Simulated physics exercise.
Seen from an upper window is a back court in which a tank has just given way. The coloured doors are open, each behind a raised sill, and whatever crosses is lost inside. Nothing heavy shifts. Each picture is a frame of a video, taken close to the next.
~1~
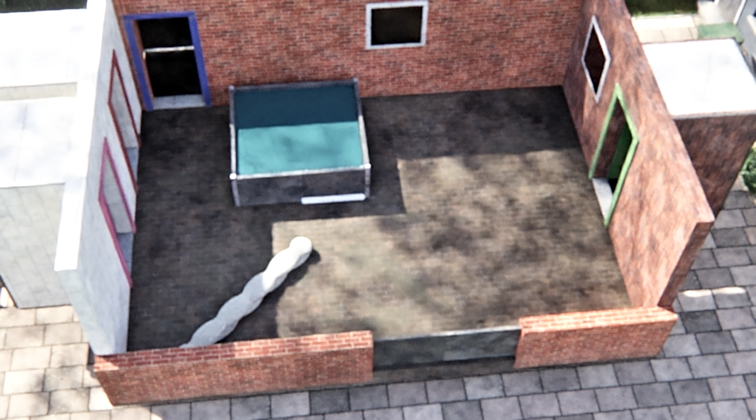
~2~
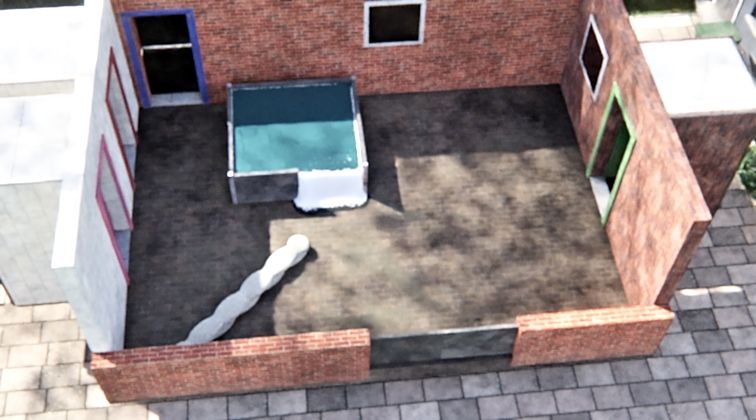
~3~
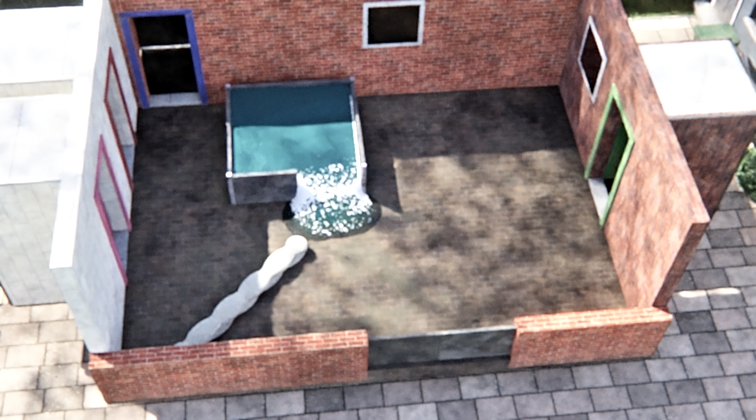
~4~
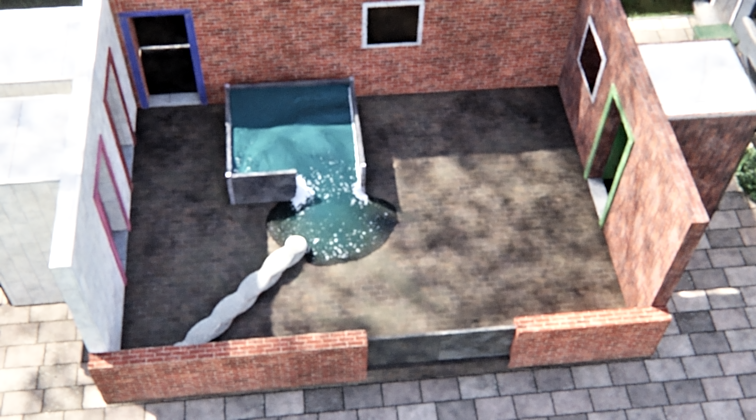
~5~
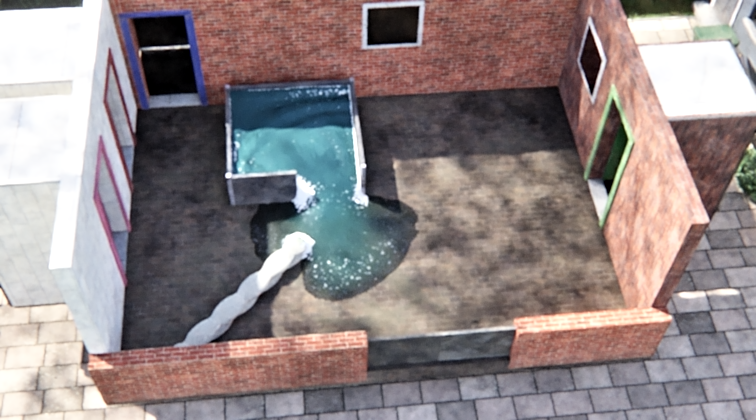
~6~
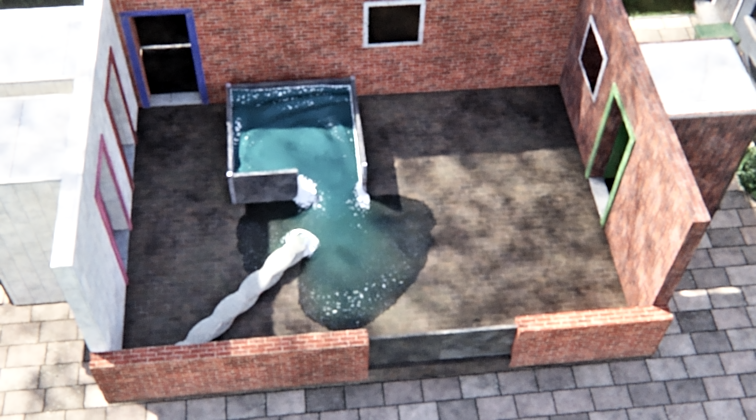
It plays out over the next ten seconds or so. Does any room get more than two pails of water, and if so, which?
At the end, the blue door keeps the inflow to two buckets or less, the green door lets the inflow pass two buckets, the pink door keeps the inflow to two buckets or less, the red door keeps the inflow to two buckets or less.
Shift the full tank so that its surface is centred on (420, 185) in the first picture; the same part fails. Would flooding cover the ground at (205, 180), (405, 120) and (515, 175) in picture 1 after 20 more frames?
Taking the three spots in turn, I'd say spared, then spared, then drenched.
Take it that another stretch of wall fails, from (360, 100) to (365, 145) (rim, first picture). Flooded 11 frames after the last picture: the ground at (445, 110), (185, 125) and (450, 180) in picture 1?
Spot one ends up deluged, spot two untouched by the spill, spot three deluged.
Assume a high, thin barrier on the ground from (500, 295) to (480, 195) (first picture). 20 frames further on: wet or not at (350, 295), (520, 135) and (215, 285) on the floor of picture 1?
Taking the three spots in turn, they are inundated, unwetted and inundated.
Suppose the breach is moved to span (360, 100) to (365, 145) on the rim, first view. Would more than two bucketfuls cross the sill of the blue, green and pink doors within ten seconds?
Note - blue door comes in lower; green door breaks the threshold; pink door comes in lower.
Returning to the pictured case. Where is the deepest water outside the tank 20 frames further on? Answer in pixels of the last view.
That would be (627, 334).
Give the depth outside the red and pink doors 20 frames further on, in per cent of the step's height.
The first is near 0 per cent, the second near 30 per cent.
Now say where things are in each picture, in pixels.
The first frame shows still water in the water tank at (298, 130).
In the second frame, the front is at (298, 207), out from the gap at (331, 184).
In the third frame, water pours out at (330, 187) and has run to (302, 235).
In the fourth frame, water pours out at (329, 188) and has run to (323, 262).
In the fifth frame, water pours out at (329, 188) and has run to (330, 295).
In the sixth frame, water pours out at (330, 187) and has run to (358, 323).
A moment on, water covers 25 % of the floor; the blue door not reached, the green door not reached, the pink door not reached, the red door not reached.
Next, water covers 40 % of the floor; the blue door not reached, the green door not reached, the pink door not reached, the red door not reached.
Then, water covers 50 % of the floor; the blue door not reached, the green door wet at the sill, nothing in, the pink door wet at the sill, nothing in, the red door not reached.
Later, water covers 70 % of the floor; the blue door not reached, the green door under two buckets in, the pink door wet at the sill, nothing in, the red door not reached.
In the end, water covers 90 % of the floor; the blue door not reached, the green door over two buckets in, the pink door wet at the sill, nothing in, the red door wet at the sill, nothing in.
